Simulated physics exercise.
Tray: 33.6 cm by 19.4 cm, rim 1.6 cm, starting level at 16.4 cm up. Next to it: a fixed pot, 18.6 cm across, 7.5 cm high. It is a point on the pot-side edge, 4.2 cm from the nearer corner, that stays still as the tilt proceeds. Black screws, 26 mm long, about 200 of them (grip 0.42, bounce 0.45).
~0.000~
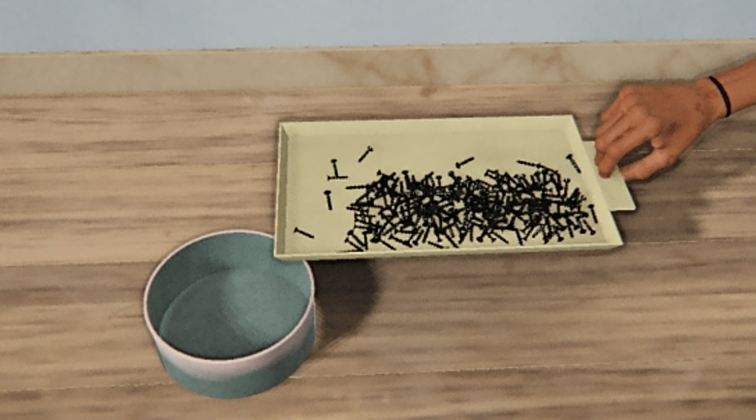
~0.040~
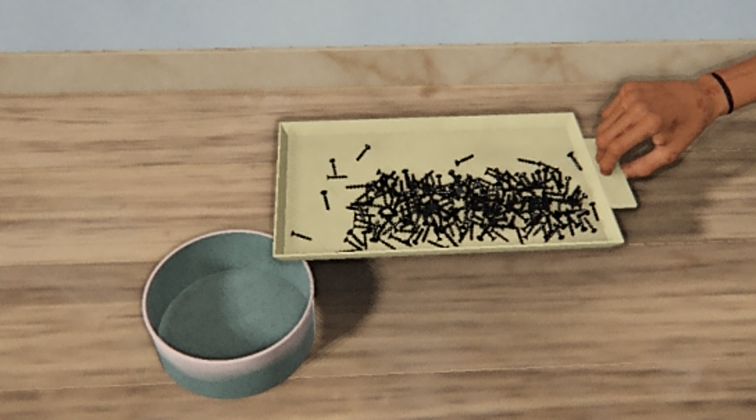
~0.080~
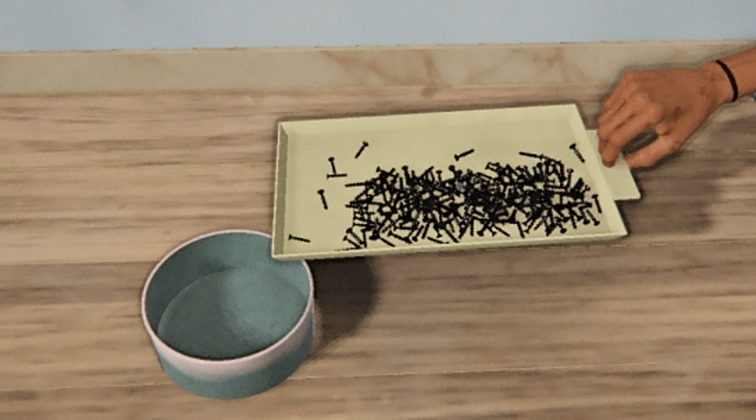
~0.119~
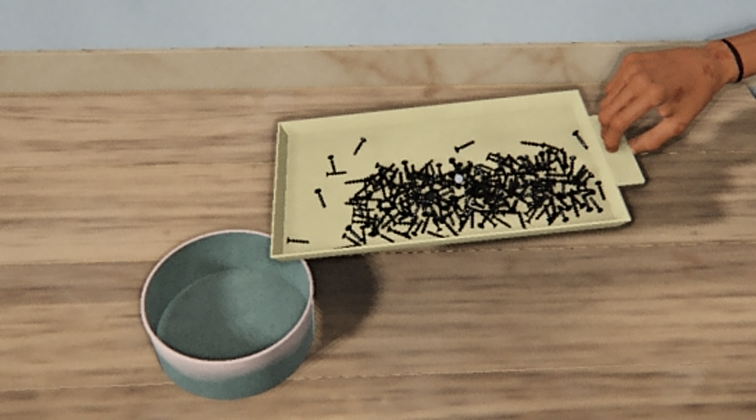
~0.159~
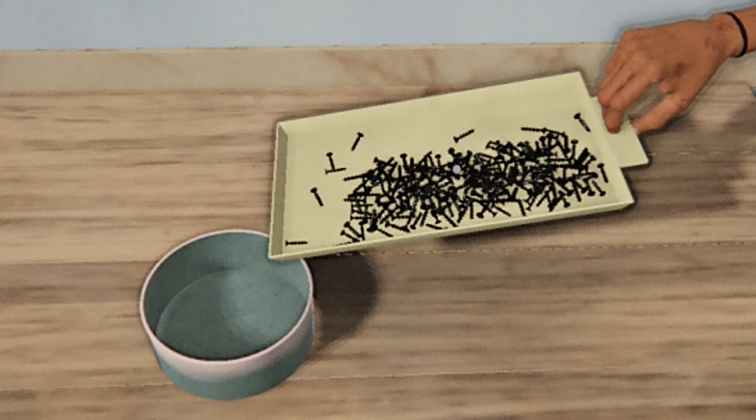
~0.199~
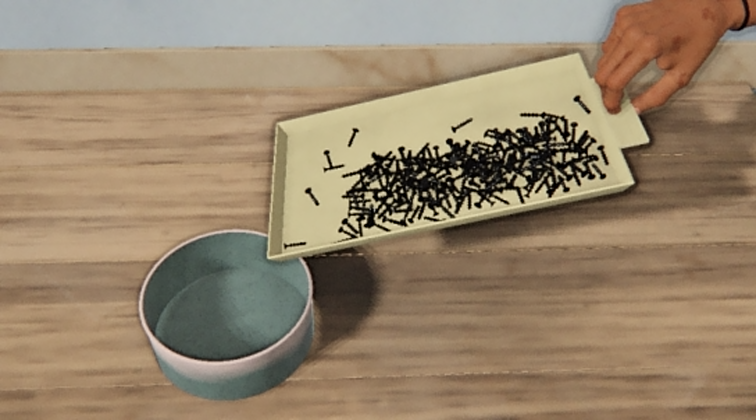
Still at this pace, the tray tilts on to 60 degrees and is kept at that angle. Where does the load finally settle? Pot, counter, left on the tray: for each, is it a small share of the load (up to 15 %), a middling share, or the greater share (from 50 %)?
Pot: The greater share, counter: A middling share, left on the tray: A small share.
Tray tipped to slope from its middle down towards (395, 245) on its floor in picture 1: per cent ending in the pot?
About 35 per cent.
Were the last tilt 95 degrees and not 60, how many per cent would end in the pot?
Result: Close to 75 %.
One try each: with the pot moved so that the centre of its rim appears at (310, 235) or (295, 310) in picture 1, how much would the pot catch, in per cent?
Close to 5 in a hundred, then close to 20 in a hundred.
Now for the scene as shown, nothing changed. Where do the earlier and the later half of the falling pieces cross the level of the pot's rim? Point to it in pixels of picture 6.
Roughly (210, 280) to begin with, later roughly (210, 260).
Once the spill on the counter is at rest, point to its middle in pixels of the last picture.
Middle of the spill at rest: Roughly (194, 241).
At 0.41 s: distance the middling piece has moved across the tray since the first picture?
It has moved some 2 cm from its start.
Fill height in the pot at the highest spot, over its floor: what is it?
2.5 cm.
Then, at 0.41 s, tilt 38 degrees; the tray holds 100 %, the pot 0 %.
After 0.55 s, tilt 53 degrees; the tray holds 100 %, the pot 0 %.
After 0.82 s, tilt 60 degrees; the tray holds 10 %, the pot 45 %.
By 1.9 s all is still; pot 75 %, counter 25 %, tray 5 %.
